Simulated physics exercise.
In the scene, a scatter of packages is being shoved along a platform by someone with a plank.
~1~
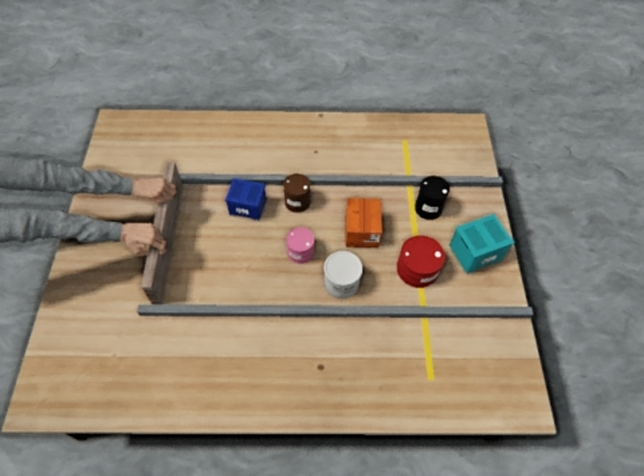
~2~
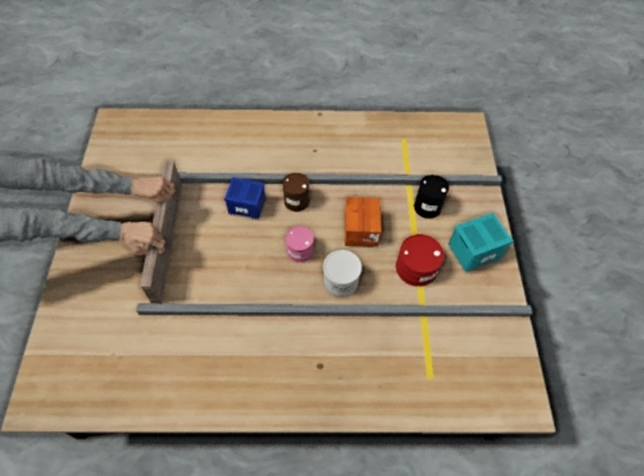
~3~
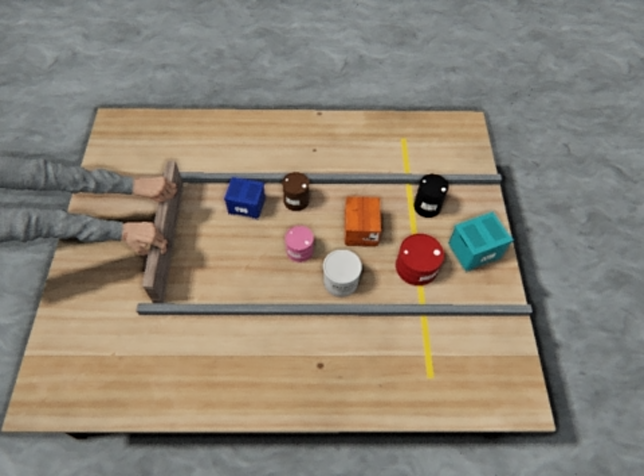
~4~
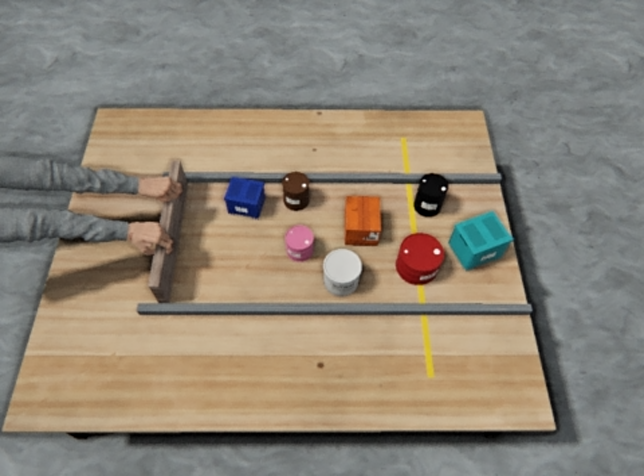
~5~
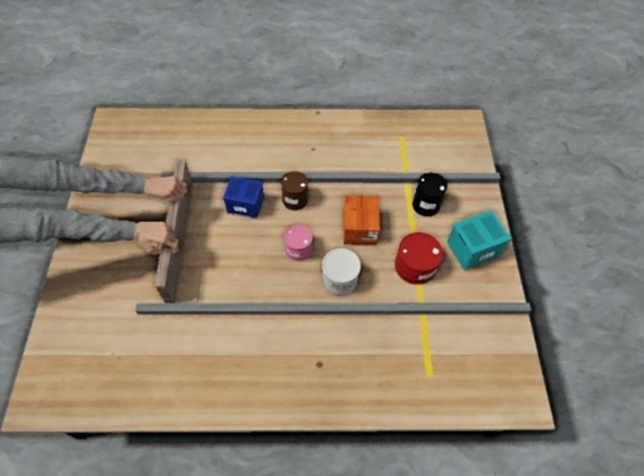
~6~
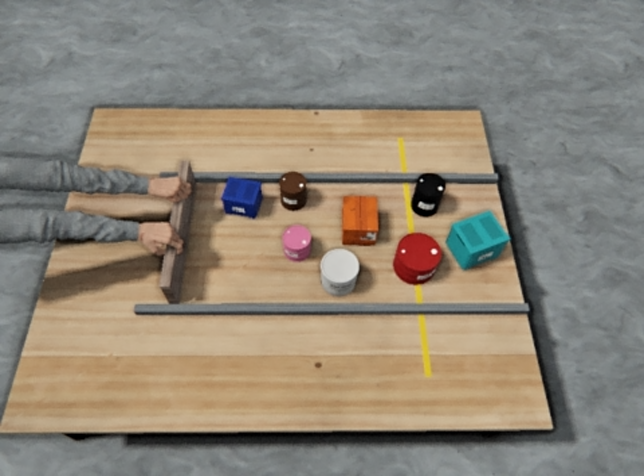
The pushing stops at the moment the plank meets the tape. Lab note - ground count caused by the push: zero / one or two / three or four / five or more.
Ground count: Zero.
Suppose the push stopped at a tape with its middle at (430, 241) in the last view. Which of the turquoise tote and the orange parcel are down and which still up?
Lab note: Turquoise tote ends up below; orange parcel is safe.
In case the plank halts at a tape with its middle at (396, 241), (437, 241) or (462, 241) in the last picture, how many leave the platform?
In order, 0, 1 and 2.
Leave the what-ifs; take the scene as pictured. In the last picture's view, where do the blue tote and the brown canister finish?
Roughly at (426, 194) and at (455, 189), in that order.
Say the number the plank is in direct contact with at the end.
3.
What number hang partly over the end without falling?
That'd be 1.
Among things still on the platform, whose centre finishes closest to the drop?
Nearest at the end: The turquoise tote.
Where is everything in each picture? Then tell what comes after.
Turquoise tote (480, 244); black canister (432, 198); red canister (420, 262); plank (164, 231); tape (416, 244), in the first frame.
Black canister (431, 197); plank (163, 230), in the second frame.
Red canister (419, 260); white pail (342, 274), in the third frame.
Turquoise tote (479, 242); pink canister (300, 244), in the fourth frame.
Black canister (429, 195); blue tote (244, 198), in the fifth frame.
Turquoise tote (476, 241); black canister (428, 195); red canister (417, 259); plank (180, 230); tape (413, 241), in the sixth frame.
Early on, none off yet; turquoise tote at rest near (476, 241); black canister at rest near (428, 195); red canister at rest near (417, 259).
Finally, the number that fall off is zero.
